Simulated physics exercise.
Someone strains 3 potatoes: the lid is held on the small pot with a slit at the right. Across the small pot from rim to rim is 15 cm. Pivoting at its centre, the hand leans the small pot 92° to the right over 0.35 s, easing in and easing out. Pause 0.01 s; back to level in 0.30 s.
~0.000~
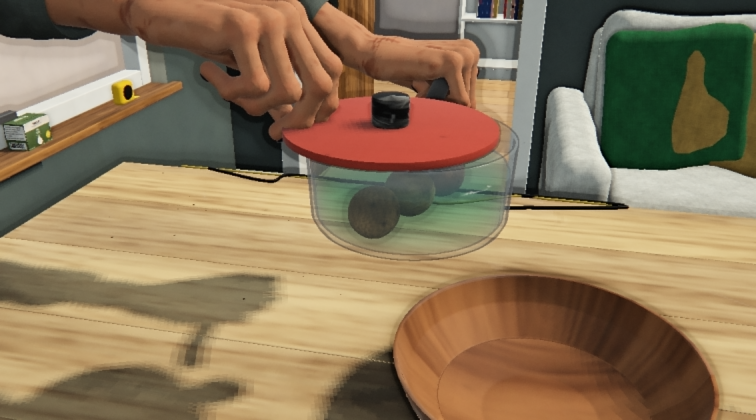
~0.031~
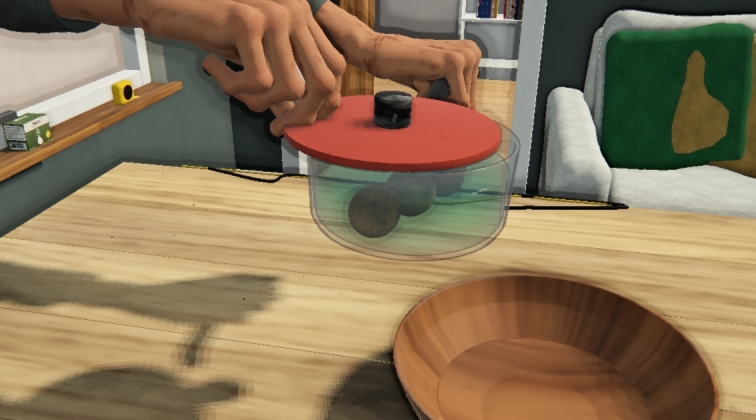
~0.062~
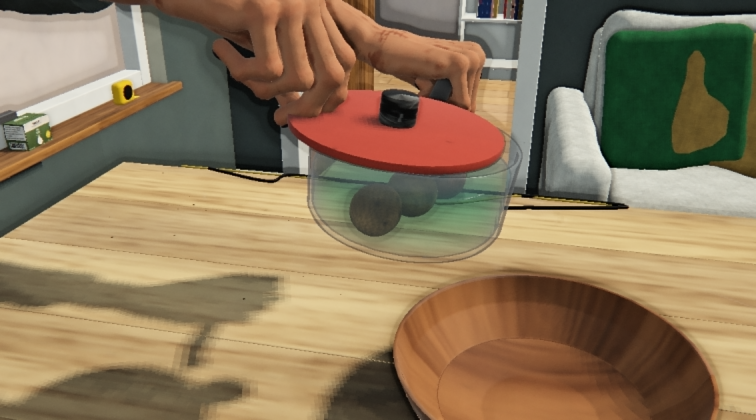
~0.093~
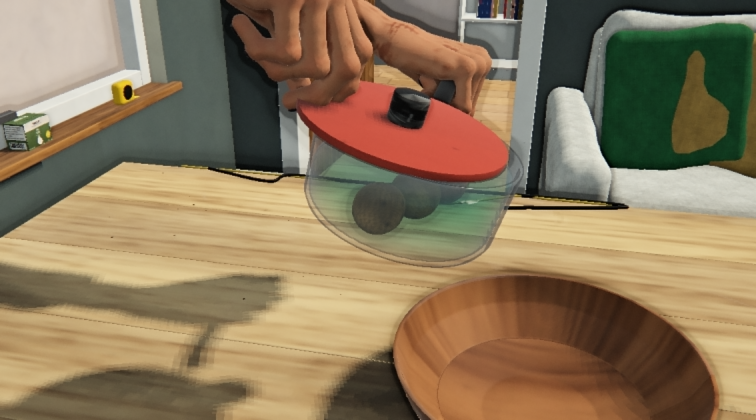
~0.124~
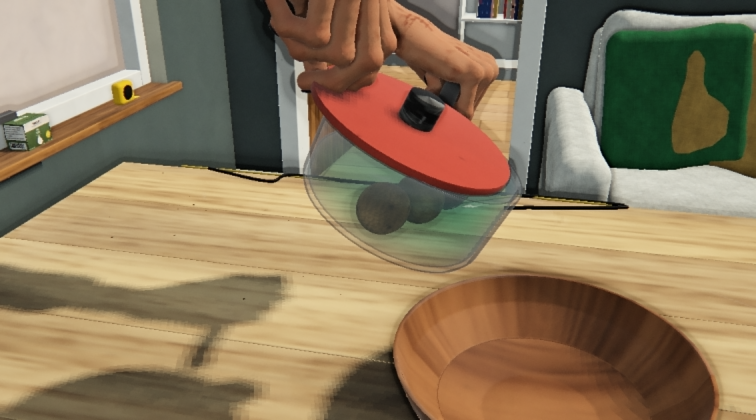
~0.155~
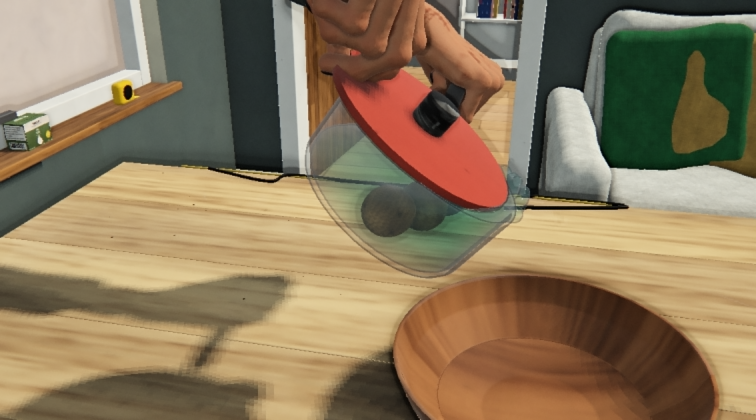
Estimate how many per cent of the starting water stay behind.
51 %.
After 0.28 s the tilt is 83° and 78 per cent of the water is still in the small pot.
After 0.37 s the tilt is 92° and 64 per cent of the water is still in the small pot.
After 0.47 s the tilt is 66° and 55 per cent of the water is still in the small pot.
After 0.57 s the tilt is 19° and 51 per cent of the water is still in the small pot.
In the end 51 per cent of the water is still in the small pot.
